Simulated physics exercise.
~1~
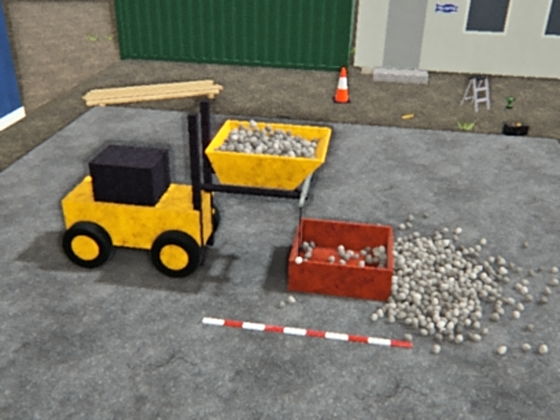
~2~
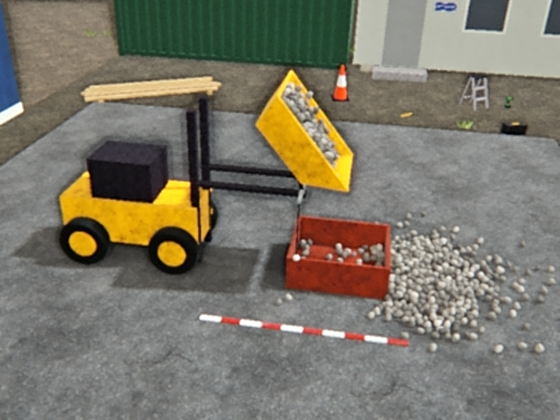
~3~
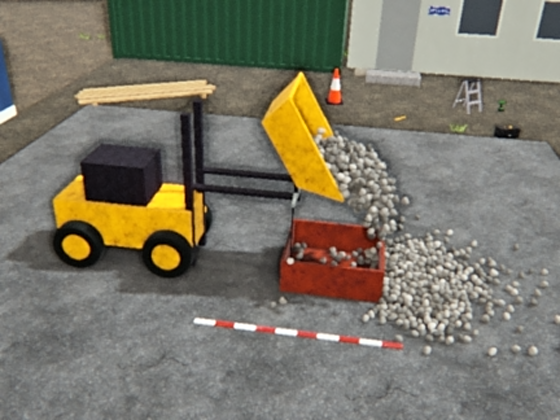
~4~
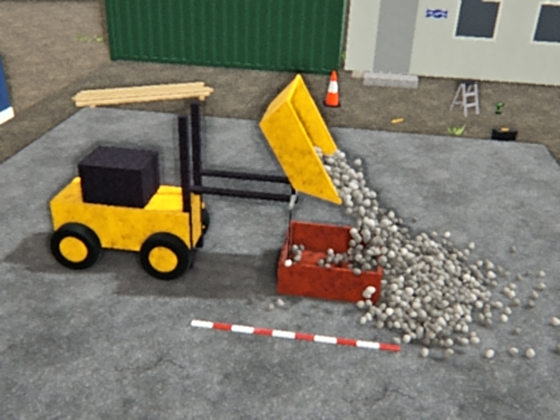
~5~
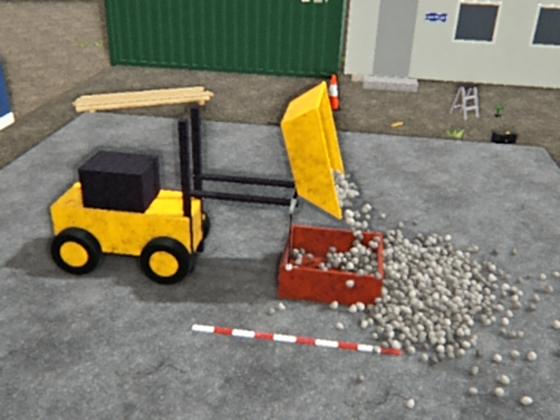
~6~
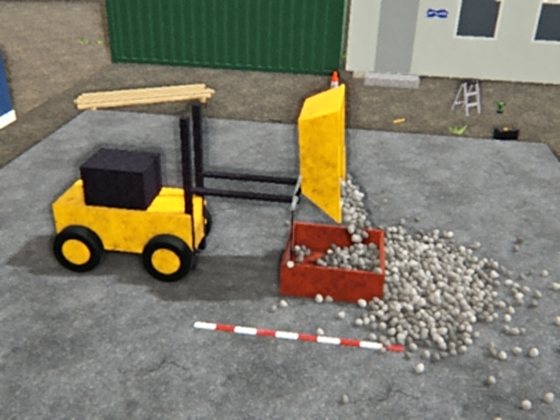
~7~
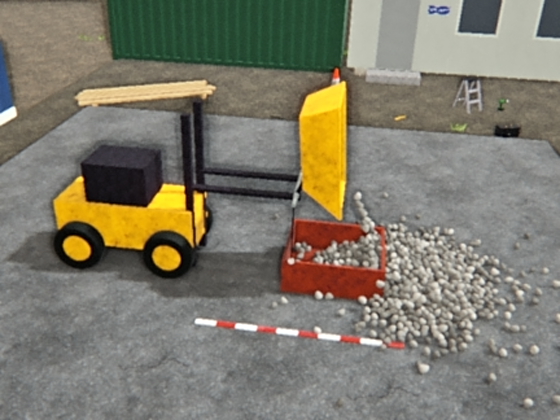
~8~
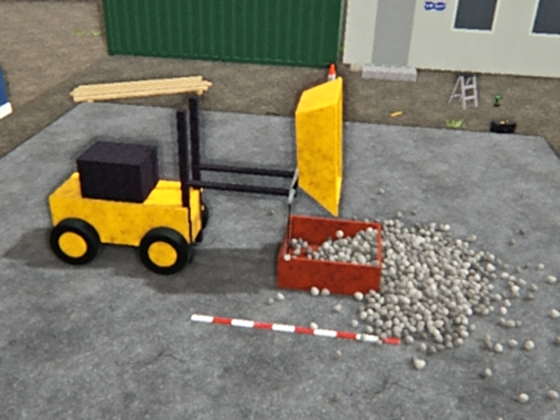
The footage shows a yellow forklift tipping its raised skip of grey stones steeply toward a red bin with stones already in and beyond it; some land in the bin, many spill onto the heap to its right, and the skip stays tipped, apparently emptied.
